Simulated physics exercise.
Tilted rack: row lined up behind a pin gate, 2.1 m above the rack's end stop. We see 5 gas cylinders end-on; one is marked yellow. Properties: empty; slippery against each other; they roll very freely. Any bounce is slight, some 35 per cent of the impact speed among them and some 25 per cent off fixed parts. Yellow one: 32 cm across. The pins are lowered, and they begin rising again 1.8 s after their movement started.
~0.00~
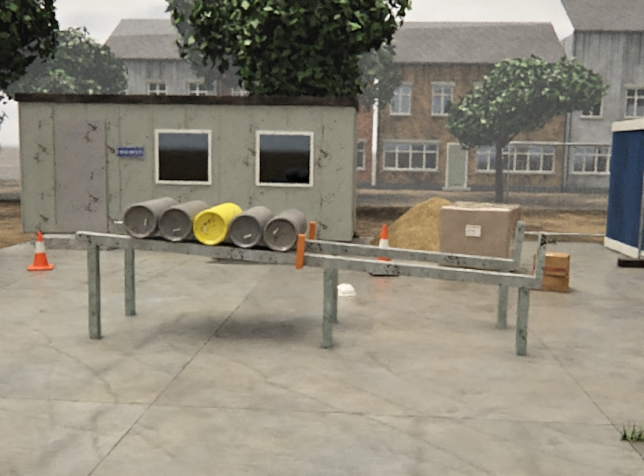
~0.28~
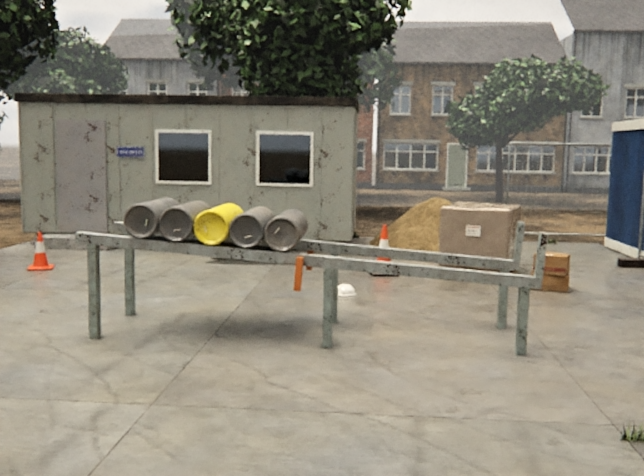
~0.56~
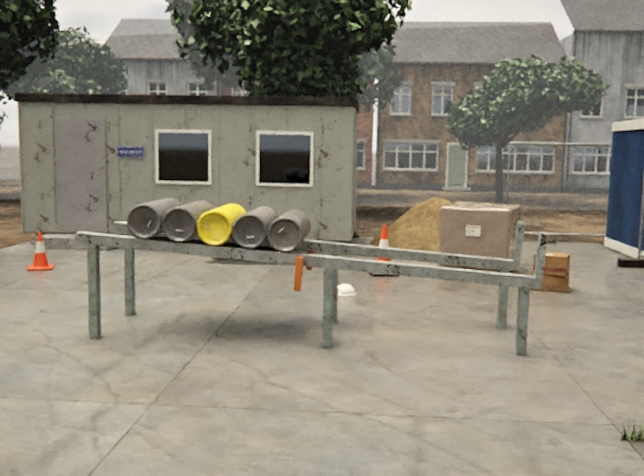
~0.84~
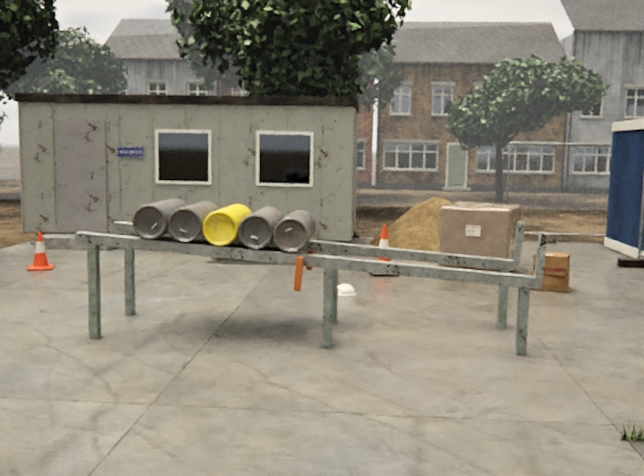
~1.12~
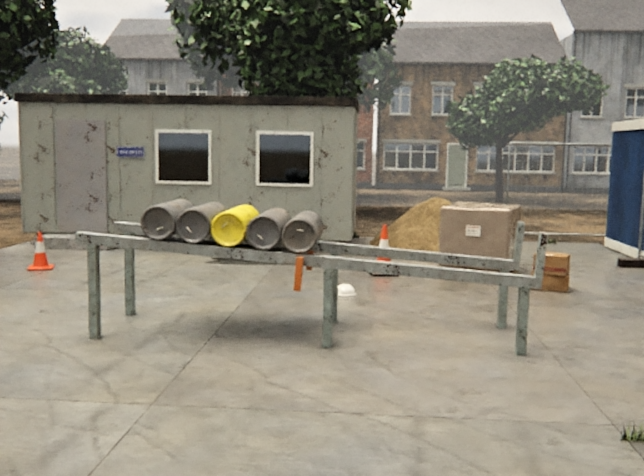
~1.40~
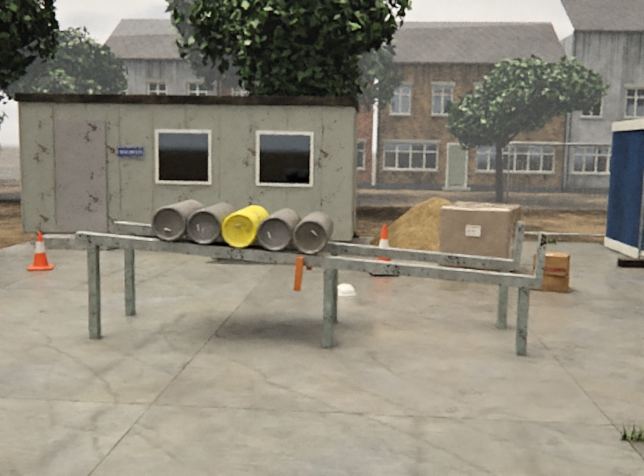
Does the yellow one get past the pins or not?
Looking at it, I'd say the yellow cylinder is caught.
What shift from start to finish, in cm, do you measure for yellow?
Yellow shifts by 60.
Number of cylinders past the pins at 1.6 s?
Tally by then: 1.
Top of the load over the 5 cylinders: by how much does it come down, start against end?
Some 5 centimetres.
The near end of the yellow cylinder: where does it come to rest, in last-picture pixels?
I'd say somewhere close to (280, 235).
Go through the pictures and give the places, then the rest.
In the first frame, yellow (210, 228); pins up; the rack falls 4°.
In the second frame, yellow (211, 228); pins down.
In the third frame, yellow (214, 228); pins down; the first has rolled 5 cm.
In the fourth frame, yellow (220, 229); pins down; the first has rolled 10 cm.
In the fifth frame, yellow (228, 230); pins down; the first has rolled 15 cm.
In the sixth frame, yellow (239, 231); pins down; the first has rolled 25 cm.
Then, 1.6 s in, yellow is on the rails, 50 cm above the pins, rolling right; 1 through so far.
Then, 1.8 s in, yellow is on the rails, 40 cm above the pins, rolling right; 1 through so far.
Then, 2.9 s in, yellow is on the rails, 20 cm above the pins; 2 through so far.
In the end (5.0 s), yellow is on the rails, 20 cm above the pins; 2 through so far.
